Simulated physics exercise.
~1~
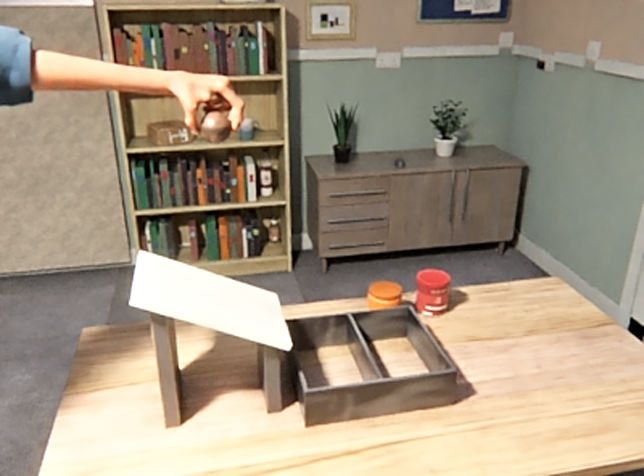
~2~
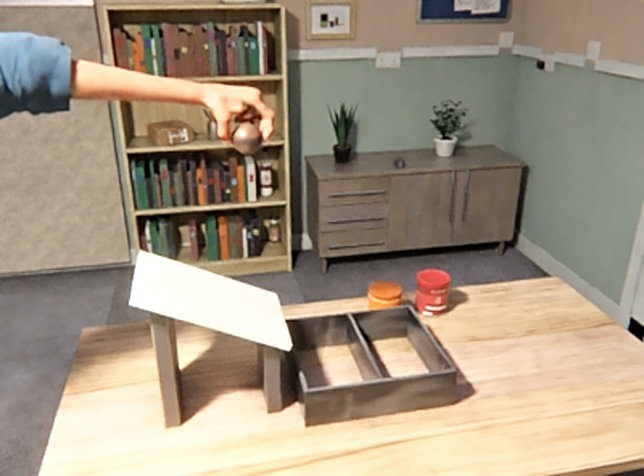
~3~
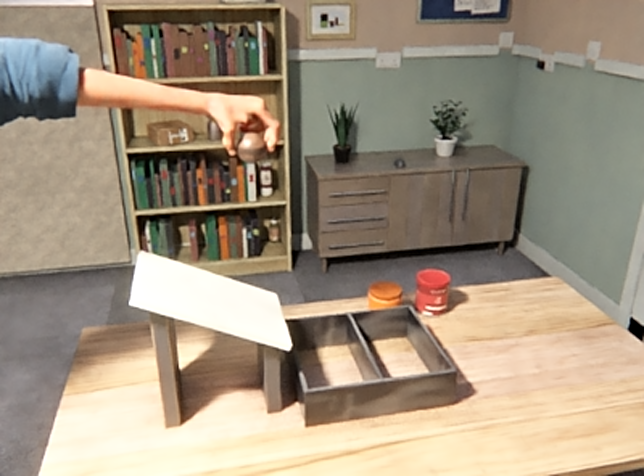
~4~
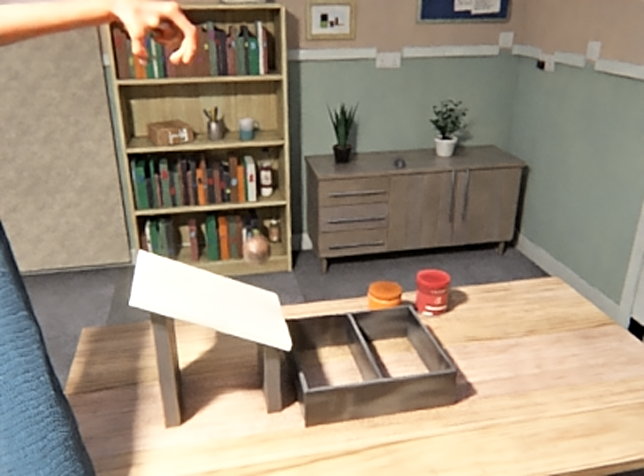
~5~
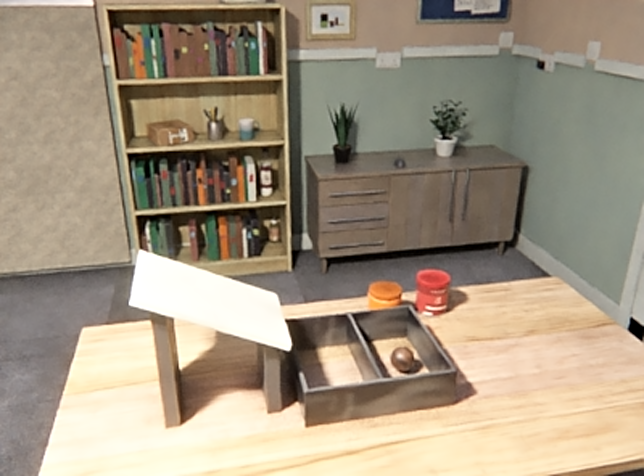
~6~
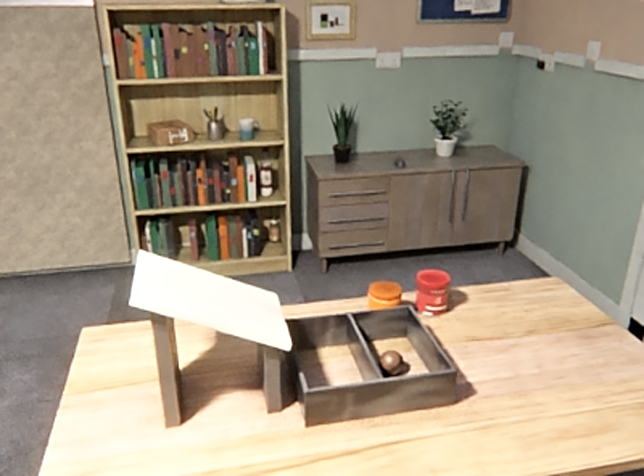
A hand held a brown ball above a sloping white board, moved it right and slightly down, then let go and drew back as the ball dropped; it ended up in the farther bay of the dark tray, beside the unmoved orange jar and red tin.
